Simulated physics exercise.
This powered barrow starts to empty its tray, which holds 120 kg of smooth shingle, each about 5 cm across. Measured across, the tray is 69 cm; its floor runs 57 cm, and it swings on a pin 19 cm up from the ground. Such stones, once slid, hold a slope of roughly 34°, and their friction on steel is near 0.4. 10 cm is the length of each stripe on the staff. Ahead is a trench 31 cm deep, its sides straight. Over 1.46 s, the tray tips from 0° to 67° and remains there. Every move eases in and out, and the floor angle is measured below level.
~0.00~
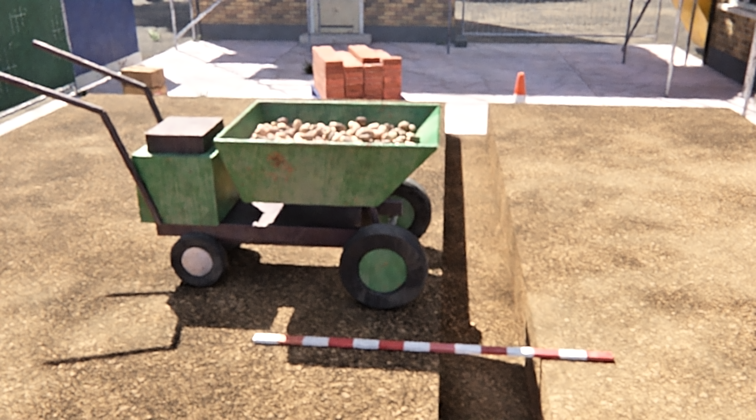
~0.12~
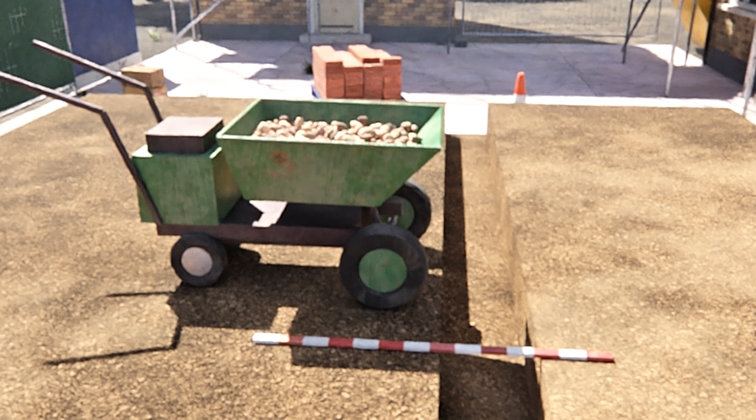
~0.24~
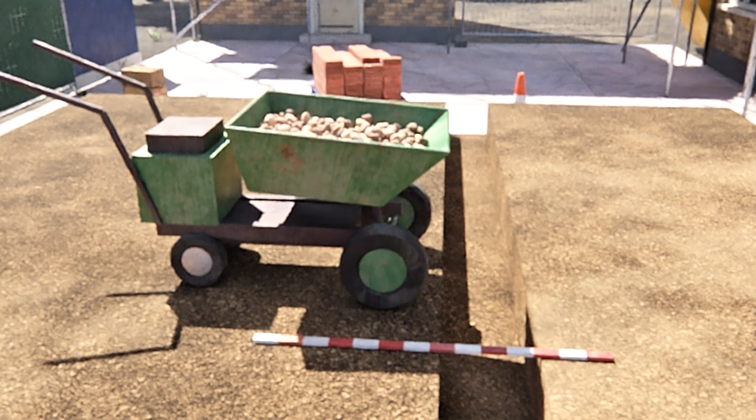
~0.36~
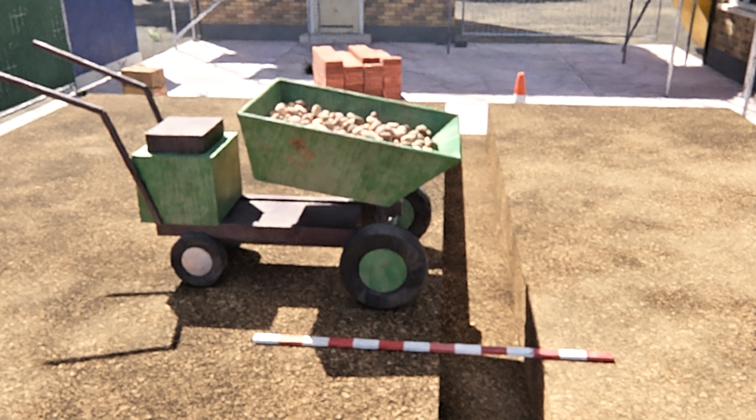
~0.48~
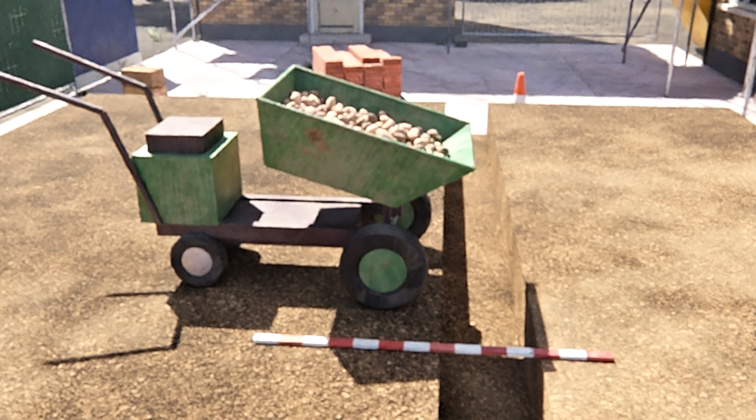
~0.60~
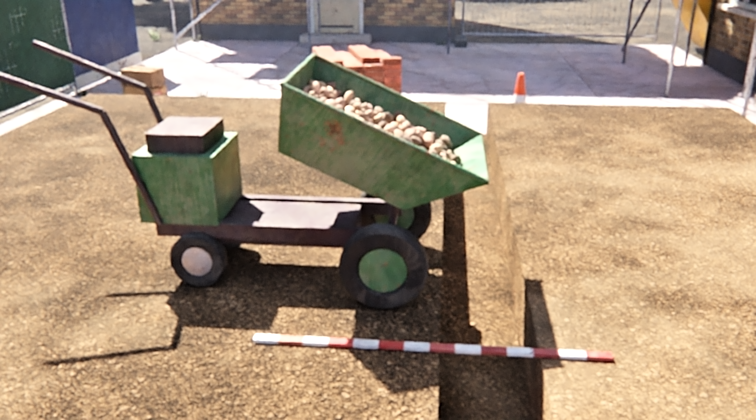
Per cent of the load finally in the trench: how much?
Approx. 23 %.
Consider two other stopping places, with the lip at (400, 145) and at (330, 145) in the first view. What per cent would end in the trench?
The first start gives about 50 per cent, the second about 100.
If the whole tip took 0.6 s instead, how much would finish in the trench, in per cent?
It would come to roughly 10 per cent.
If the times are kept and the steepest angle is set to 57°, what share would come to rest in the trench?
I'd guess some 30 in a hundred.
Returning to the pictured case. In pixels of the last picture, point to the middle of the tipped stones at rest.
About (574, 277).
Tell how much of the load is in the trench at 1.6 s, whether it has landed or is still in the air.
Close to 0 per cent at that time.
After 1.1 s the floor is at 57°; 100 % in the tray; the foremost stones are at (523, 218).
After 1.6 s the floor is at 67°; 43 % in the tray, 1 % in the trench, 56 % past the trench; the foremost stones are at (652, 280).
After 1.9 s the floor is at 67°; 15 % in the tray, 6 % in the trench, 79 % past the trench; the foremost stones are at (756, 288).
After 3.9 s the floor is at 67°; 0 % in the tray, 23 % in the trench, 77 % past the trench; the foremost stones are past the picture's edge.
